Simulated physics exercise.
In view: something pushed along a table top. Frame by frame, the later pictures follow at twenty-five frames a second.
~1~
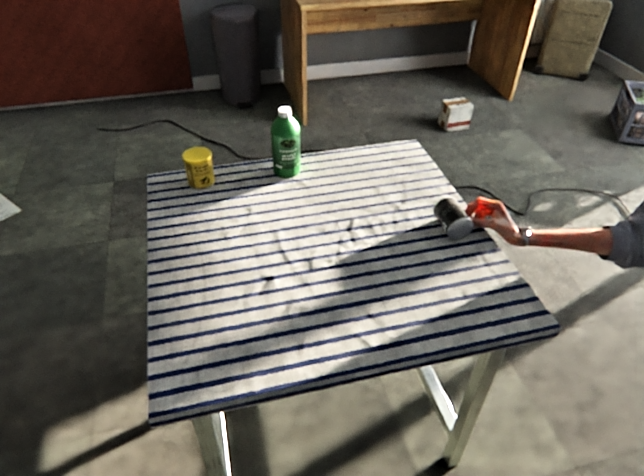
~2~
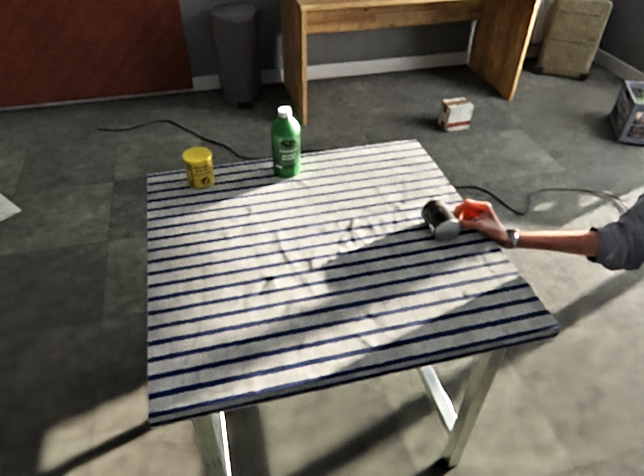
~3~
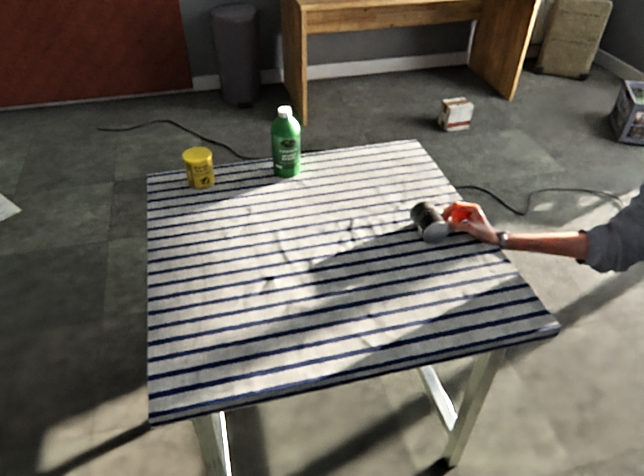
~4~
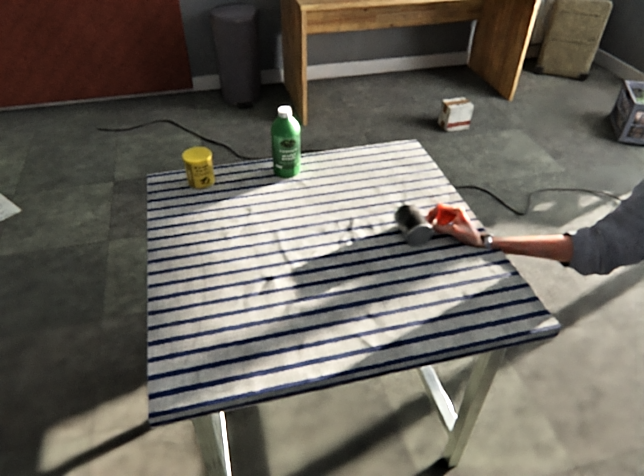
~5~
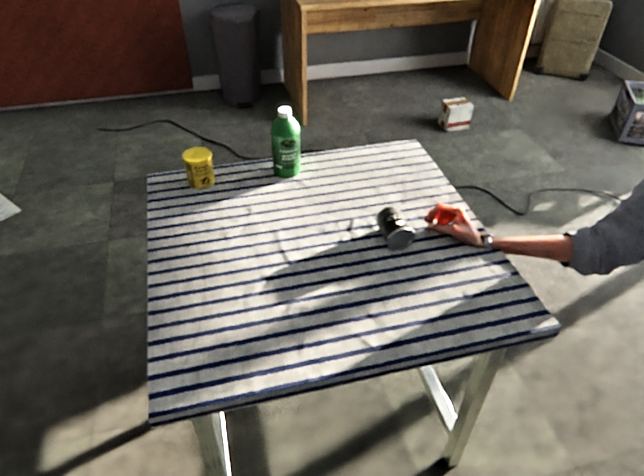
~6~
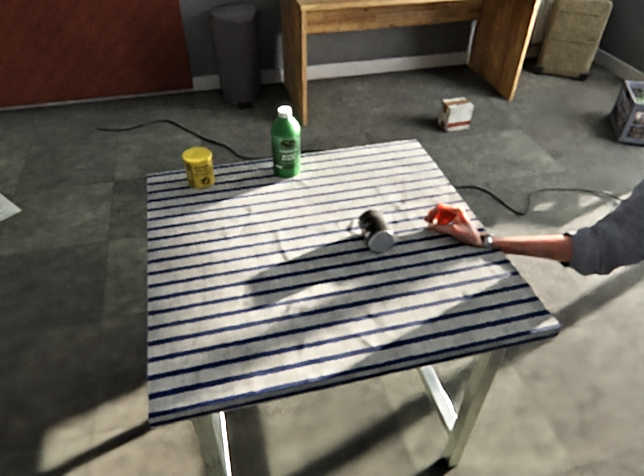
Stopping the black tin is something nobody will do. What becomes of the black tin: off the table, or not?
My guess is that it does leave the table.
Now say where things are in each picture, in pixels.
In the first frame, under the hand; black tin (453, 218).
In the second frame, under the hand; black tin (440, 220).
In the third frame, under the hand; black tin (429, 222).
In the fourth frame, black tin (413, 225).
In the fifth frame, black tin (394, 228) rolled about its own width.
In the sixth frame, black tin (376, 231) rolled about its own width.
Then, 0.20 s after the last picture, black tin rolled well along near (284, 246).
Then, 0.50 s after the last picture, black tin rolled well along near (148, 269).
Then, 0.70 s after the last picture, black tin now off the table.
Then, 1.00 s after the last picture, things are still on the move.
By the end, off the table, black tin.
